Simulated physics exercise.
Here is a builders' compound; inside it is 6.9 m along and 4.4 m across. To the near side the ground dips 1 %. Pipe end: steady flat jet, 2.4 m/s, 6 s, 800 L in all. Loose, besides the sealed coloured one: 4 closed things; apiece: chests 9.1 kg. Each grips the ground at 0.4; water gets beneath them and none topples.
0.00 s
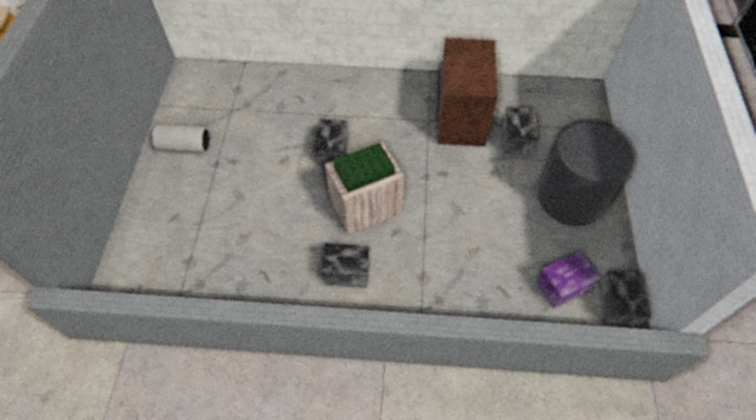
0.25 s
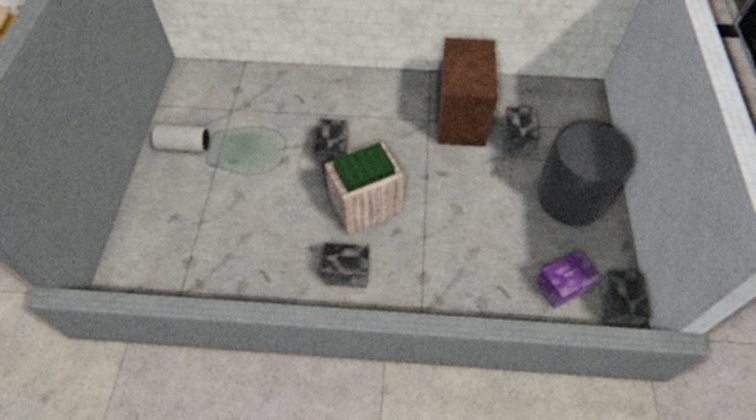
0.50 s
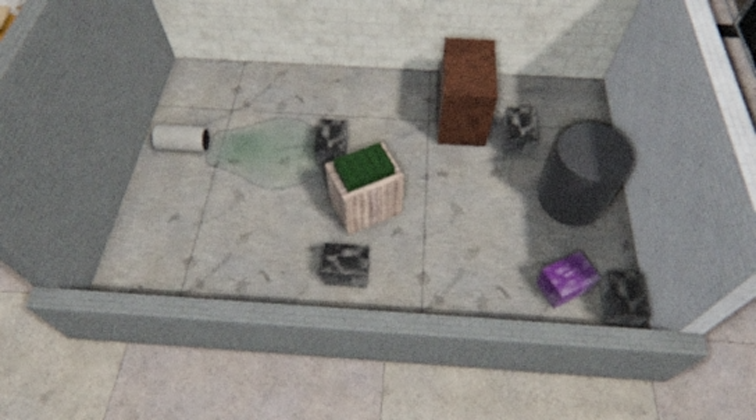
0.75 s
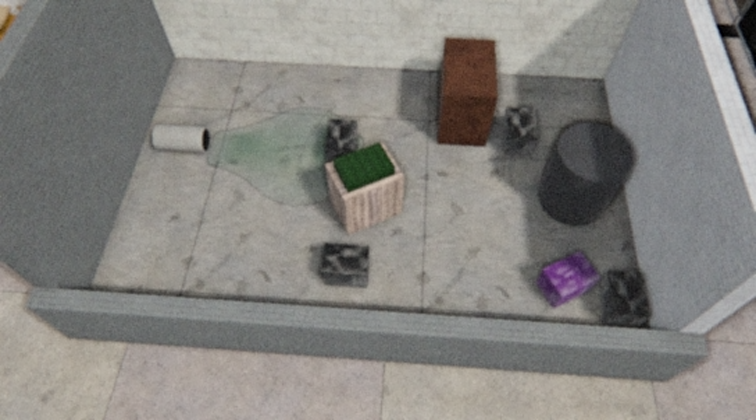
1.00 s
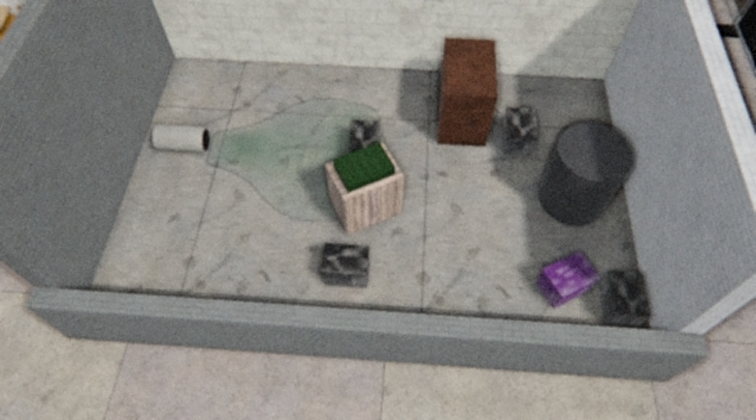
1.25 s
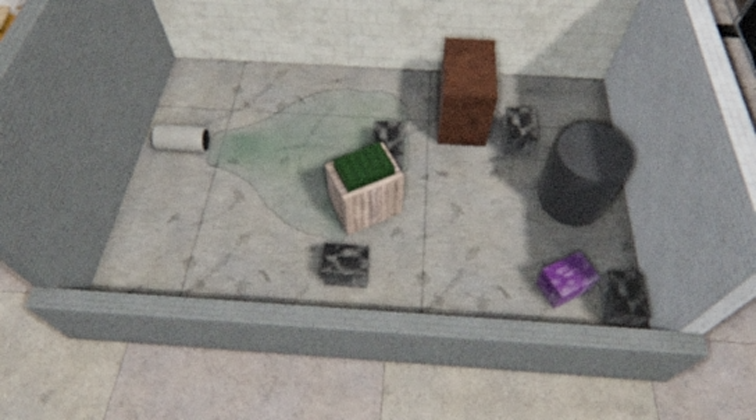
Greenish water spreading from a pipe end across a walled yard, pushing one dark block rightward behind a planter, other objects staying still.
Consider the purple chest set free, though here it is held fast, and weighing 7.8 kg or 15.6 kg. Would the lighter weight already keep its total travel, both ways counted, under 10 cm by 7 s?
No, only the heavier would.
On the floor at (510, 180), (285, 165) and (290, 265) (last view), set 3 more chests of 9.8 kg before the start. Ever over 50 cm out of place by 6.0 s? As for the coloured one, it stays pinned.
In order: Smaller, greater and smaller.
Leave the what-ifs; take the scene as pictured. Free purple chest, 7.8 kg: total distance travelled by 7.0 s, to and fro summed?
Around 50 cm in total.
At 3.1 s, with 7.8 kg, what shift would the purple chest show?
I'd put it at about 0 cm.
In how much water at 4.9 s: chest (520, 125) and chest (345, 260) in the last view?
Some 2 cm at the first, some 3 cm at the second.
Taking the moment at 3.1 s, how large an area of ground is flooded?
Wet: Near 12.0 m2.
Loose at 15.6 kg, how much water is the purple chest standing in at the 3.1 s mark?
About 0 cm.
After 1.8 s the purple chest would be 0 cm from its start with 7.8 kg and 0 cm from its start with 15.6 kg; 0 cm of water round it then.
After 3.1 s the purple chest would be 0 cm from its start with 7.8 kg and 0 cm from its start with 15.6 kg; 0 cm of water round it then.
After 4.9 s the purple chest would be 11 cm from its start with 7.8 kg and 0 cm from its start with 15.6 kg; 2 cm of water round it then.
After 7.0 s the purple chest would be 49 cm from its start with 7.8 kg and 0 cm from its start with 15.6 kg; 4 cm of water round it then.
